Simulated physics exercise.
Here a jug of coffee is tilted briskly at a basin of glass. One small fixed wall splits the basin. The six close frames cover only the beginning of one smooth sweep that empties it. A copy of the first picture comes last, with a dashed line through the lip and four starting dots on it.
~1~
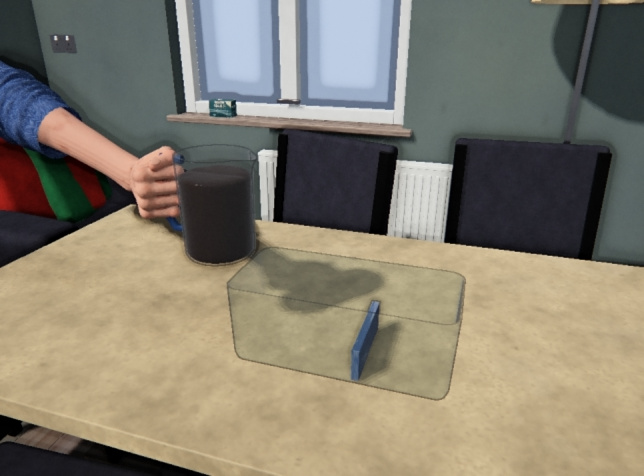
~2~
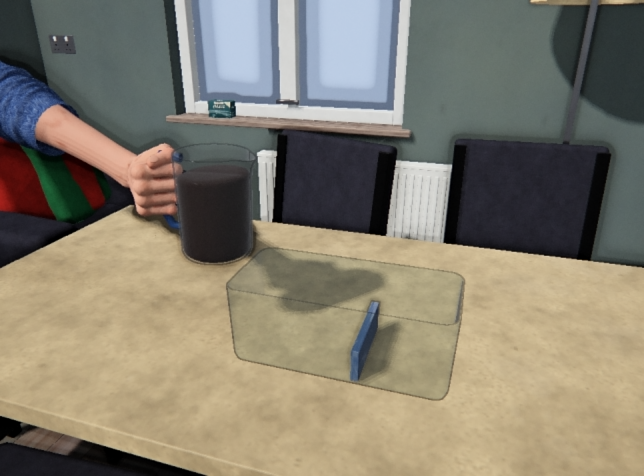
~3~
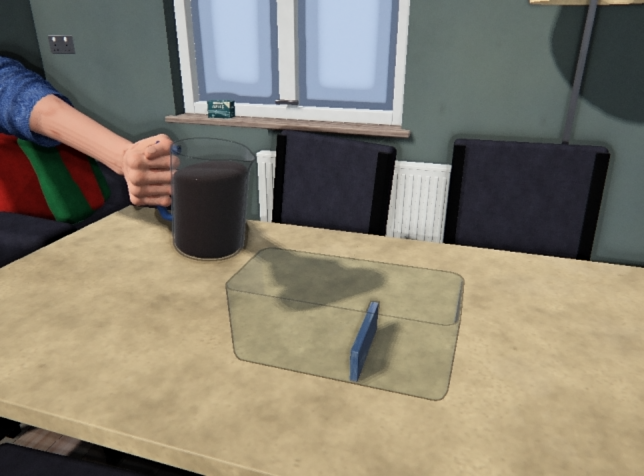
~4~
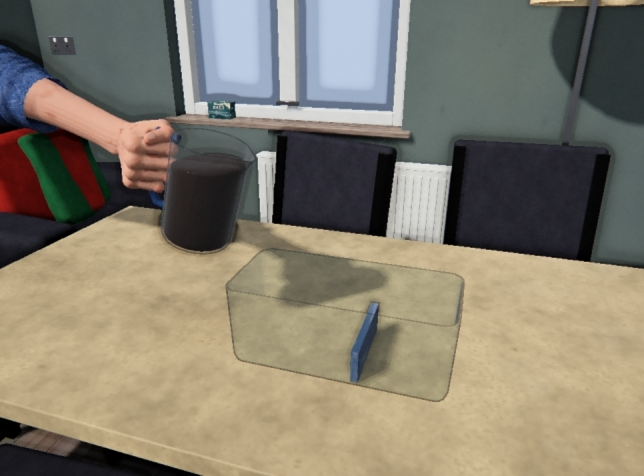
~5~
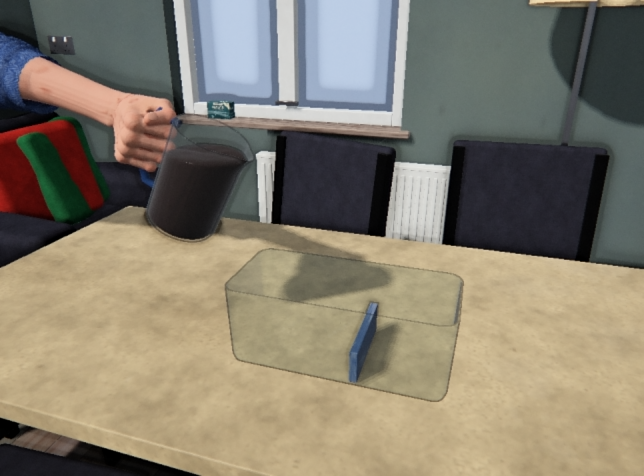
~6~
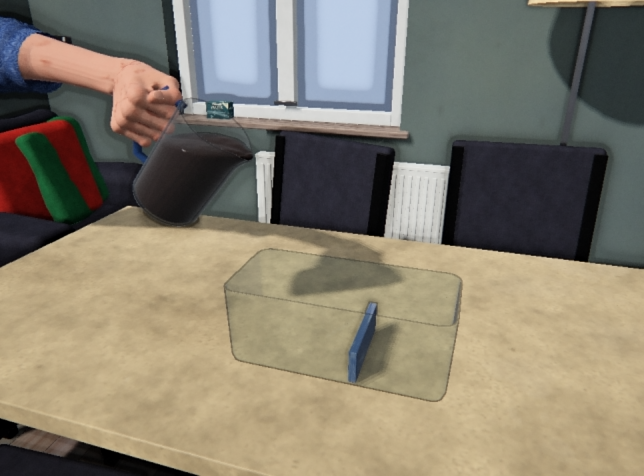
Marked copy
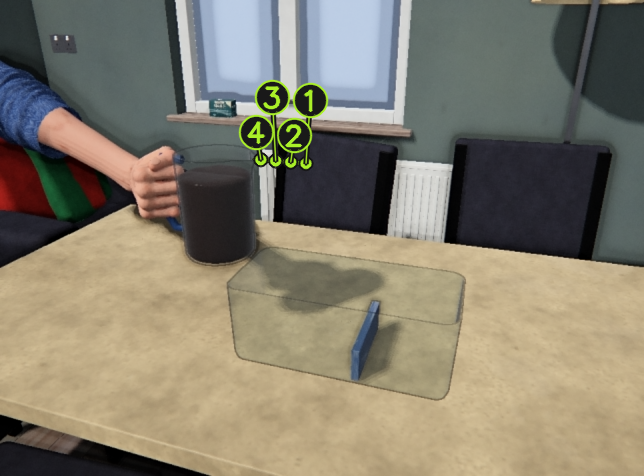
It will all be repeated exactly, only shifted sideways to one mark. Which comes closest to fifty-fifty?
I would pick dot 3.
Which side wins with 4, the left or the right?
The left one.
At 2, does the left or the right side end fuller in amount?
The right side.
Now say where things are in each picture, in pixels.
Upright, lip at (255, 159); basin from (236, 353) to (449, 397); top of the wall at (367, 324); nothing has left yet, in the first frame.
Upright, lip at (254, 159); nothing has left yet, in the second frame.
Tipped about 7°, lip at (253, 159); nothing has left yet, in the third frame.
Tipped about 16°, lip at (253, 160); nothing has left yet, in the fourth frame.
Tipped about 27°, lip at (252, 160); nothing has left yet, in the fifth frame.
Tipped about 39°, lip at (250, 160); nothing has left yet, in the sixth frame.
In lime, 1 at (306, 163); 2 at (290, 162); 3 at (275, 160); 4 at (260, 159).
Choosing 1, about 18 % ends left of the wall and 77 % right of it; 5 % is lost outside.
Choosing 2, about 21 % ends left of the wall and 75 % right of it; 4 % is lost outside.
Choosing 3, about 45 % ends left of the wall and 51 % right of it; 4 % is lost outside.
Choosing 4, about 78 % ends left of the wall and 18 % right of it; 4 % is lost outside.
